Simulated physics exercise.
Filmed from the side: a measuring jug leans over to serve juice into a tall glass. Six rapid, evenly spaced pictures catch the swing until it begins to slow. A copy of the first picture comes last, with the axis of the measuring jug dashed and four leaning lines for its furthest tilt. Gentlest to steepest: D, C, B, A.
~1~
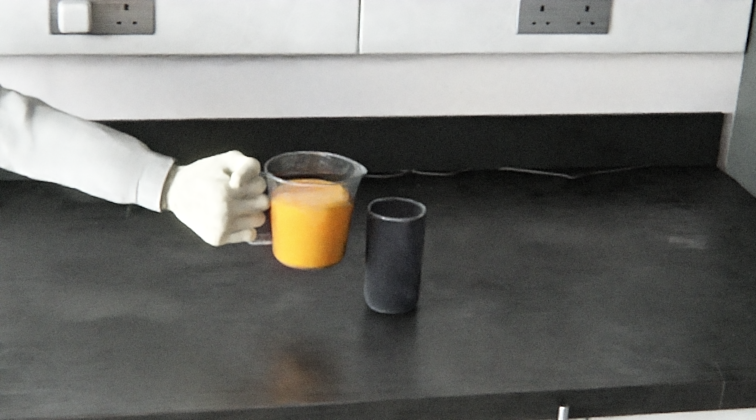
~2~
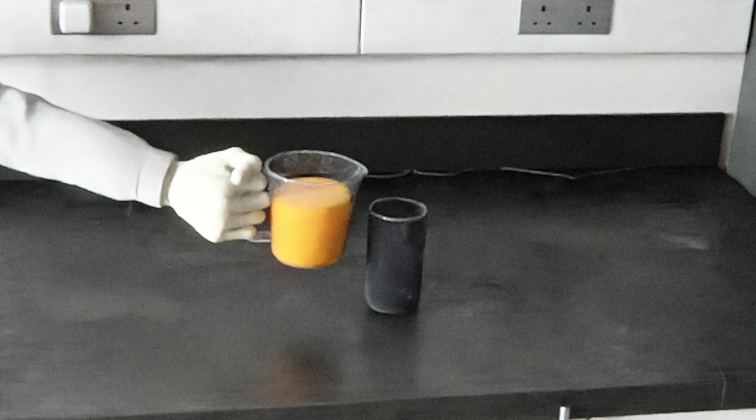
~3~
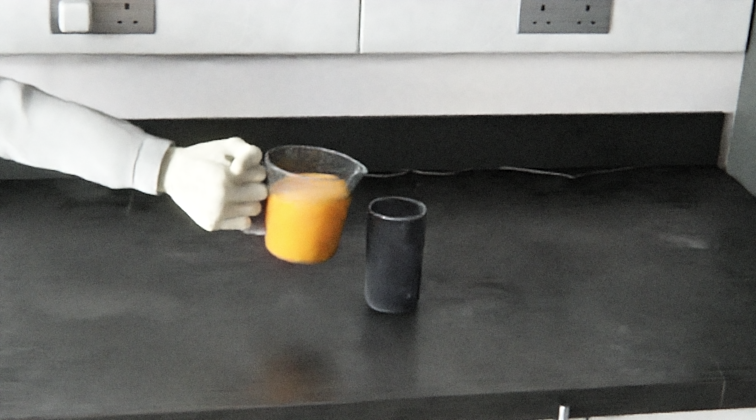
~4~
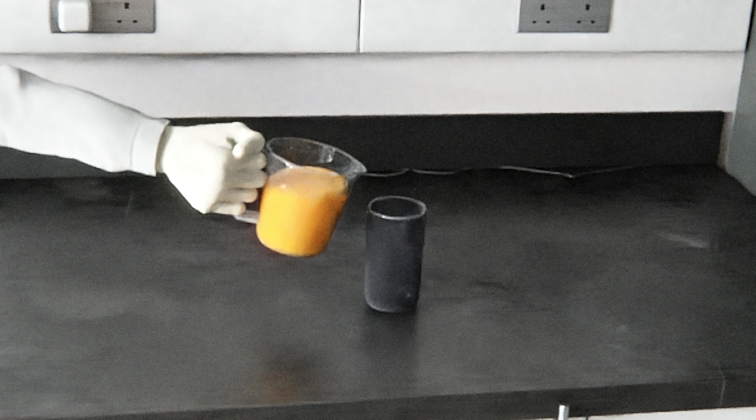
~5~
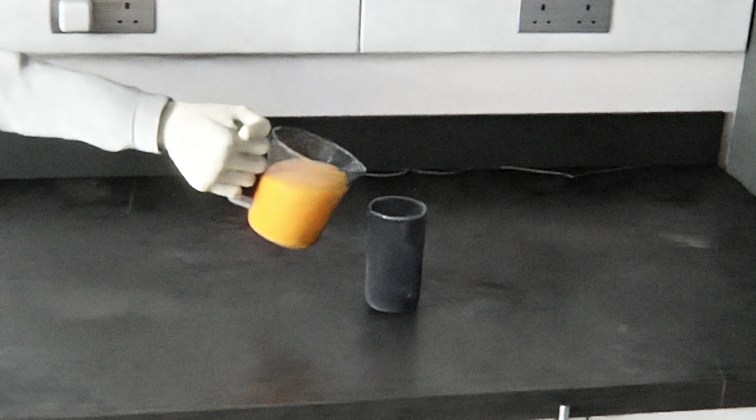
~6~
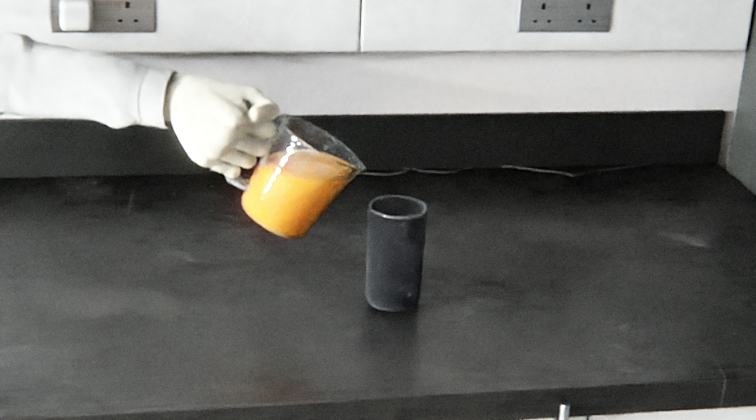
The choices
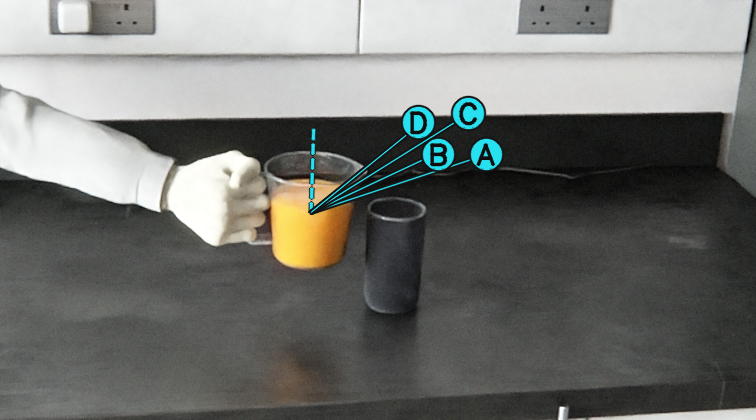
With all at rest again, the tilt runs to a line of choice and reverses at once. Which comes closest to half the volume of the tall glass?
C.
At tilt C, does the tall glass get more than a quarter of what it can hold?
Yes, it does.
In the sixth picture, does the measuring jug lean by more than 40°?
No.
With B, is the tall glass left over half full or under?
Over half.
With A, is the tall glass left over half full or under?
Over.
On the marked copy, A at (470, 159); B at (421, 160); C at (454, 122); D at (406, 135).
With A, the tall glass ends with about 82 % of what it can hold; 6 % of the juice is spilt.
With B, the tall glass ends with about 69 % of what it can hold.
With C, the tall glass ends with about 47 % of what it can hold.
With D, the tall glass ends with about 28 % of what it can hold.
